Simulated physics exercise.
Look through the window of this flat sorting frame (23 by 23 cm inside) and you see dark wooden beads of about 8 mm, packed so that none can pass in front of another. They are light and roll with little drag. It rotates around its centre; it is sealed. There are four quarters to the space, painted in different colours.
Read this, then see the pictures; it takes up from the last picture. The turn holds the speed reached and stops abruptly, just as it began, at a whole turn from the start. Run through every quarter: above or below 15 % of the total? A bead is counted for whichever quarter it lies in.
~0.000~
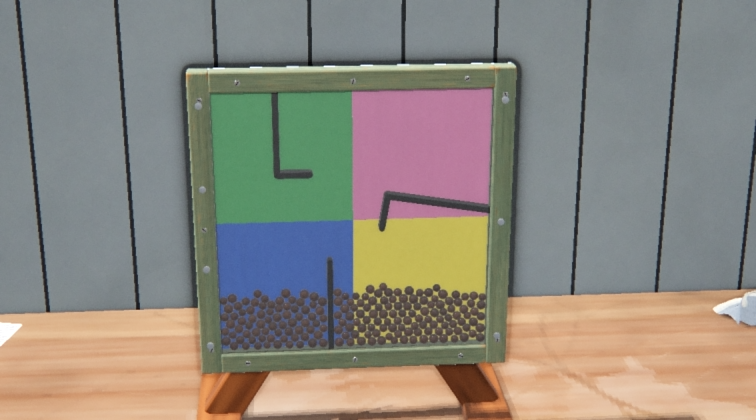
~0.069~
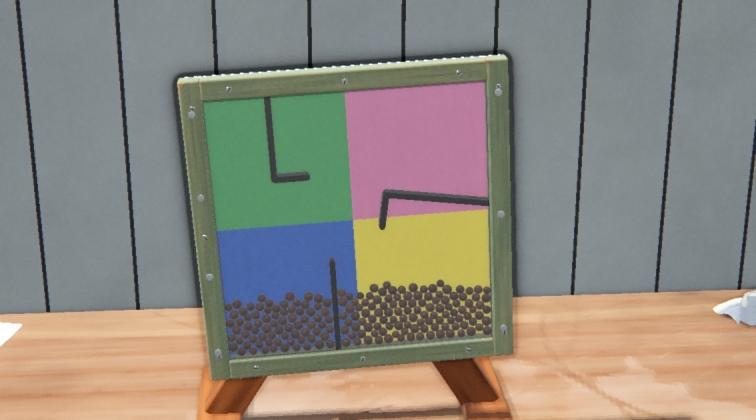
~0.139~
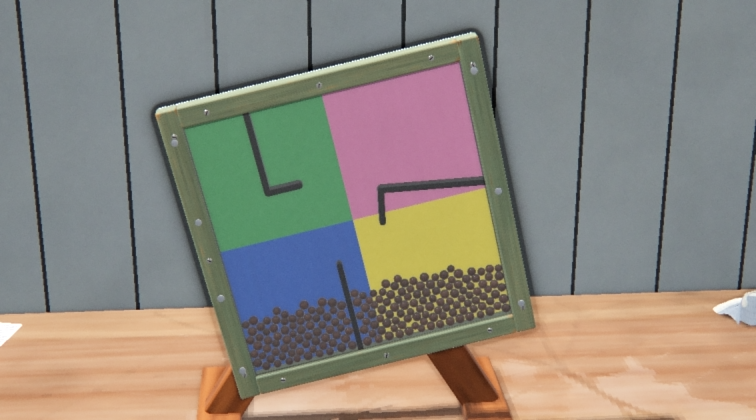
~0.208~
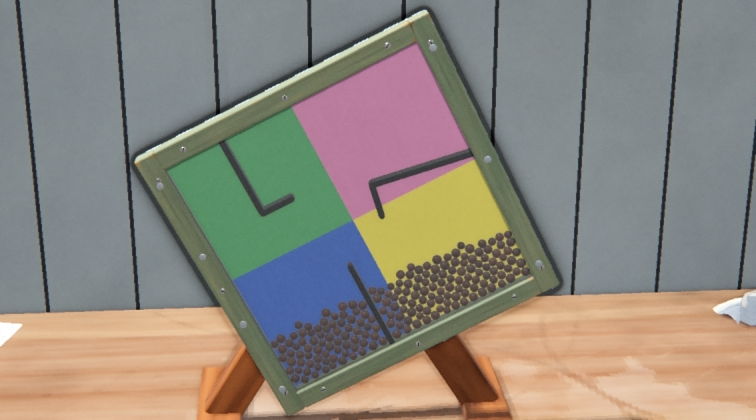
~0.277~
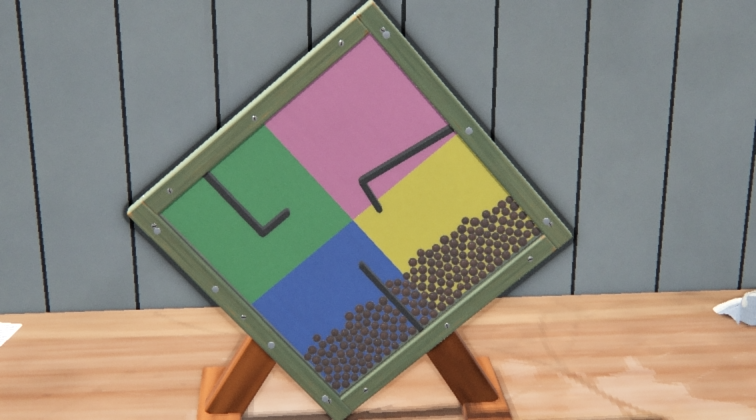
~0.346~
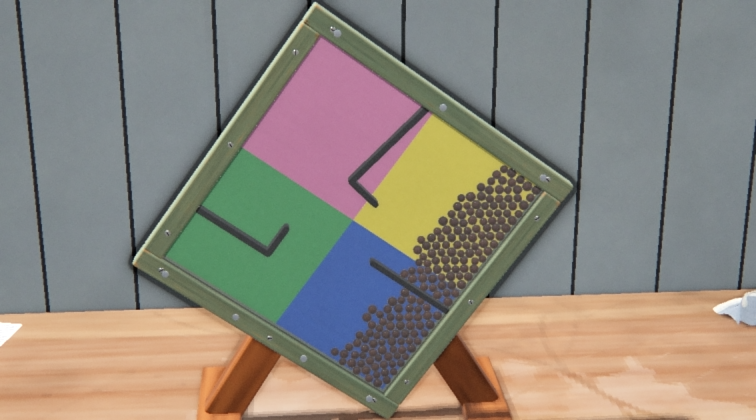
Pink quarter above, yellow quarter above, green quarter below, blue quarter above.
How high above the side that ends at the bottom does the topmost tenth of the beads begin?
Somewhere near 17 cm, I'd say.
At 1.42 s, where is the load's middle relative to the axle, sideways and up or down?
7 cm right, 2 cm below.
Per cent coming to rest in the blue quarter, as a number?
I'd say close to 40 per cent of the load.
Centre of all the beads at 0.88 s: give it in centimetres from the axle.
The middle sits about 3 centimetres right and 7 centimetres below the axle.
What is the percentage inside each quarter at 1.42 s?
Pink quarter: 55; yellow quarter: 5; green quarter: 40; blue quarter: 0.
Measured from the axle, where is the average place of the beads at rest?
Offset from axle: Approx. 2 cm right, 5 cm below.
By 0.88 s it has turned 160°, the beads' middle is 3 cm right of and 7 cm below the axle; by quarter, pink 15 %, yellow 5 %, green 70 %, blue 15 %.
By 1.42 s it has turned 268°, the beads' middle is 7 cm right of and 2 cm below the axle; by quarter, pink 55 %, yellow 5 %, green 40 %.
By 1.96 s it has turned 360°, the beads' middle is 3 cm right of and 1 cm below the axle; by quarter, pink 55 %, yellow 15 %, blue 30 %.
At rest by 3.4 s, pink 30 %, yellow 30 %, green 0 %, blue 40 %.
